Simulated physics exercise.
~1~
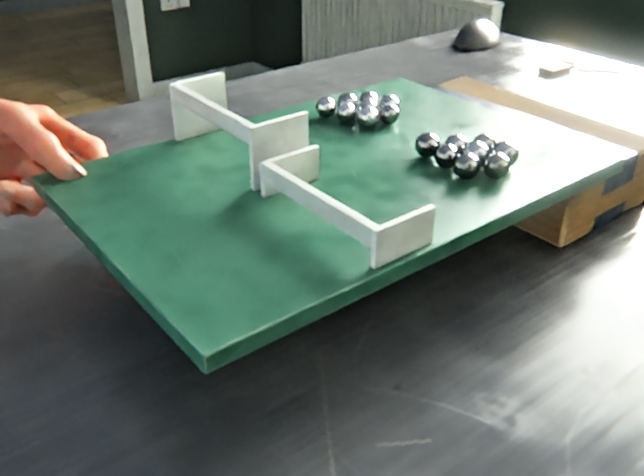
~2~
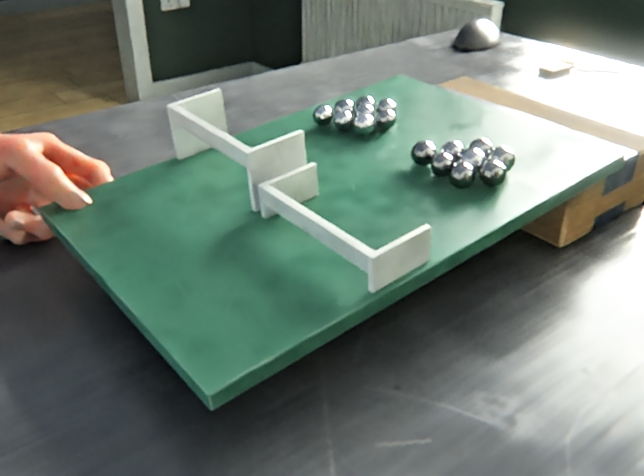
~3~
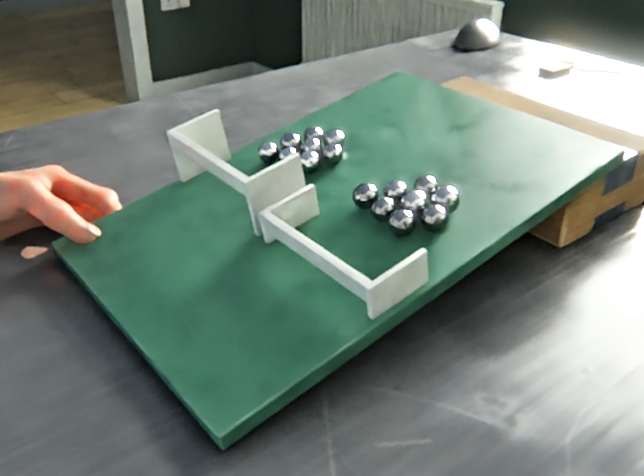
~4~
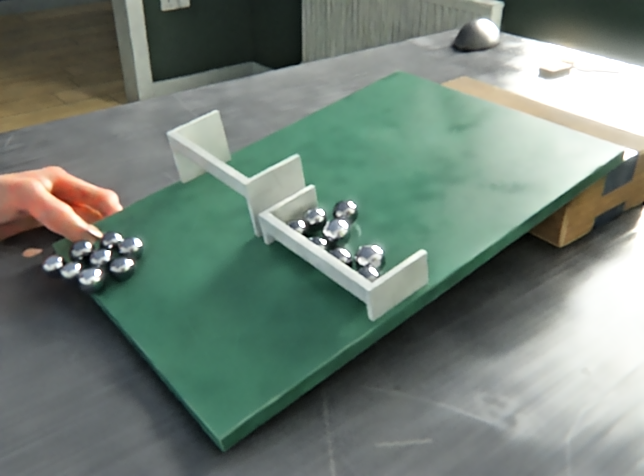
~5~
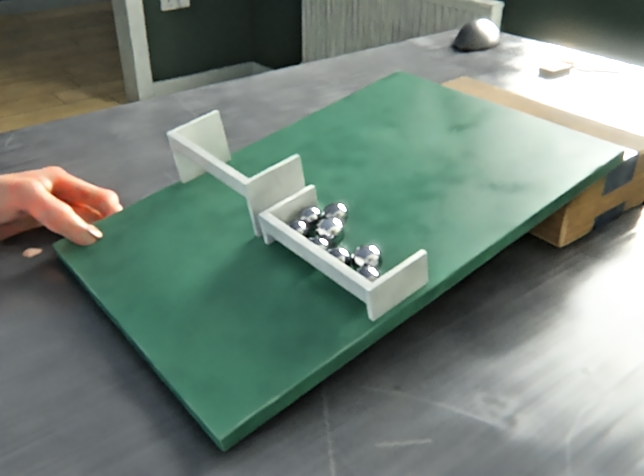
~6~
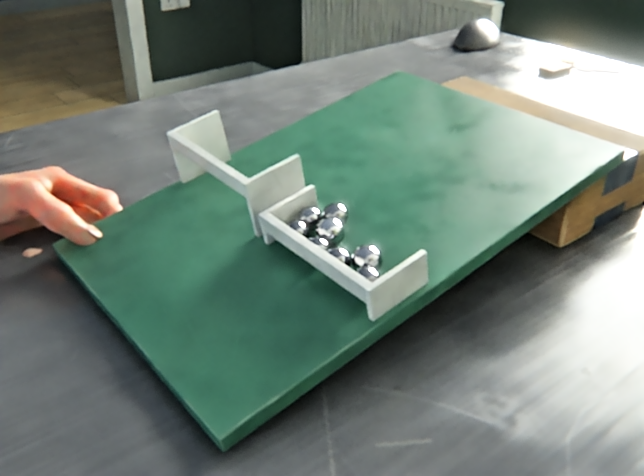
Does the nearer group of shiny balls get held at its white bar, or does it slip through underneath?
The nearer group is held, gathered up against its white bar. The farther group is the one that passes beneath its bar and rolls on down the board.
